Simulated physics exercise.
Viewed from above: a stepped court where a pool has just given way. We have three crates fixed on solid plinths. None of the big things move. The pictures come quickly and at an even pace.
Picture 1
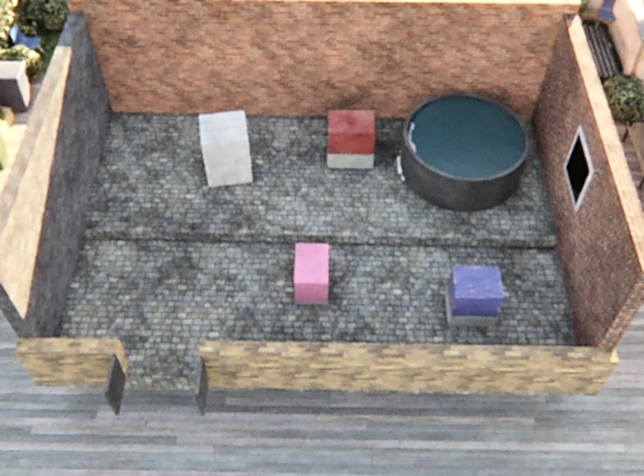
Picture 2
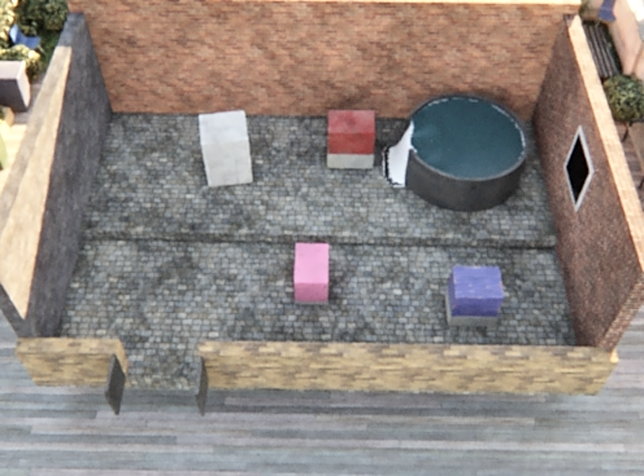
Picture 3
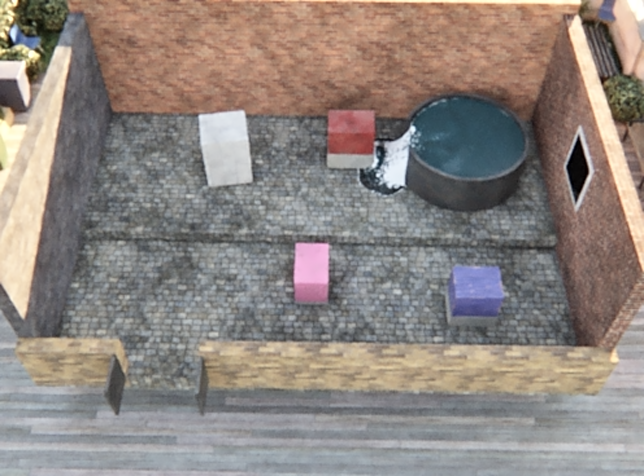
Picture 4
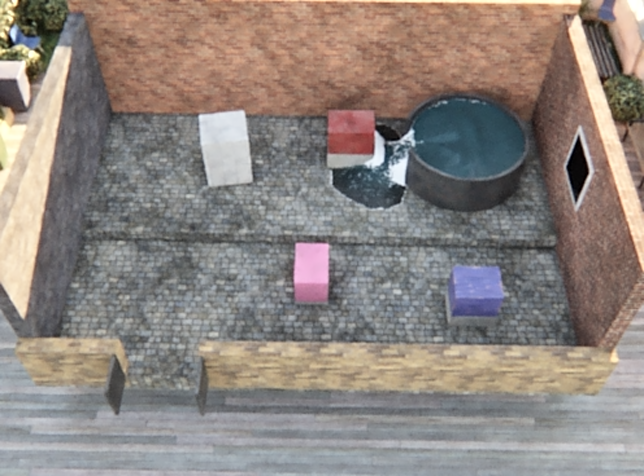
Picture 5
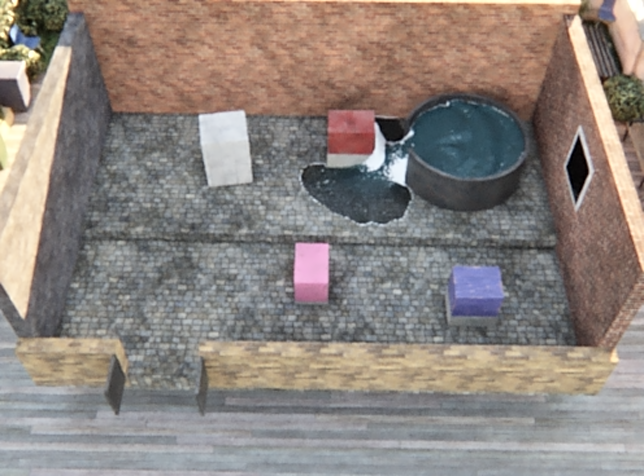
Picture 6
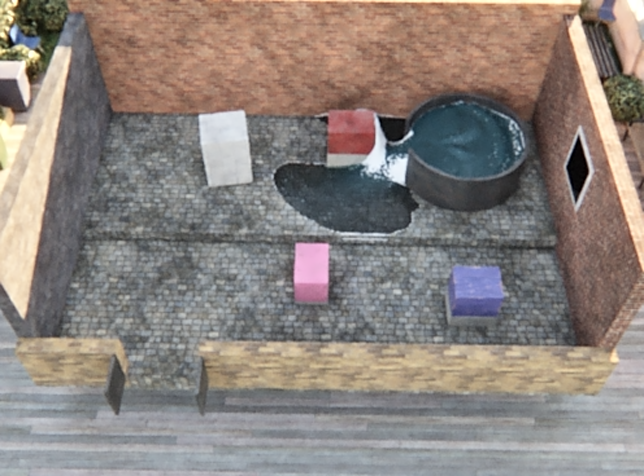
A walled, stone-paved court with a low step across its middle is seen from above by a still camera. A white block and a red one stand at the back beside a round dark tank of water on the right, with a pink block and a purple one in front. Water bursts from the tank's left side, pours against the red block, and spreads leftward in a widening dark pool.
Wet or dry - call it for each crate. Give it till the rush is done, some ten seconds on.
Calls: Pink crate - wet; red crate - wet; blue crate - dry.
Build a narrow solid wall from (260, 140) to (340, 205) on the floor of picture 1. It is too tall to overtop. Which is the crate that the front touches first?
That is the red one.
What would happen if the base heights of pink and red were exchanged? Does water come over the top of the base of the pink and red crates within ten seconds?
Taking them in turn, the pink crate stays clear, then the red crate is drenched.
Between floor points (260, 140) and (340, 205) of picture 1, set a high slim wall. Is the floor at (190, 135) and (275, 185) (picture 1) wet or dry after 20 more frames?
In order, I'd call them inundated and bare.
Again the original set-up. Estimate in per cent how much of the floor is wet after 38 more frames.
That should be about 90 %.
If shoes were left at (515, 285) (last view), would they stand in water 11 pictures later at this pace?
Lab note: Spot reads unsubmerged.
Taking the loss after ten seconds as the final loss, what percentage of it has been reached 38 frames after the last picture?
Working it through, I arrive at 30 per cent.
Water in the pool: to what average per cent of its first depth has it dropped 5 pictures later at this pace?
Close to 72 %.
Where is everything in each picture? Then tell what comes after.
Still water in the round tank at (465, 138), in the first frame.
The front is at (397, 147), out from the gap at (405, 154), in the second frame.
Water pours out at (404, 157) and has run to (363, 181), in the third frame.
Water pours out at (404, 158) and has run to (337, 185), in the fourth frame.
Water pours out at (404, 157) and has run to (308, 185), in the fifth frame.
Water pours out at (404, 156) and has run to (278, 182), in the sixth frame.
A moment on, water covers 25 % of the floor; the pink crate water round its plinth, the red crate water round its plinth, the blue crate not reached.
Next, water covers 50 % of the floor; the pink crate water round its plinth, the red crate water round its plinth, the blue crate not reached.
Then, water covers 75 % of the floor; the pink crate water round its plinth, the red crate water round its plinth, the blue crate water round its plinth.
Later, water covers 90 % of the floor; the pink crate water round its plinth, the red crate water round its plinth, the blue crate water round its plinth.
In the end, water covers 95 % of the floor; the pink crate was topped, the red crate was topped, the blue crate stayed above the water.
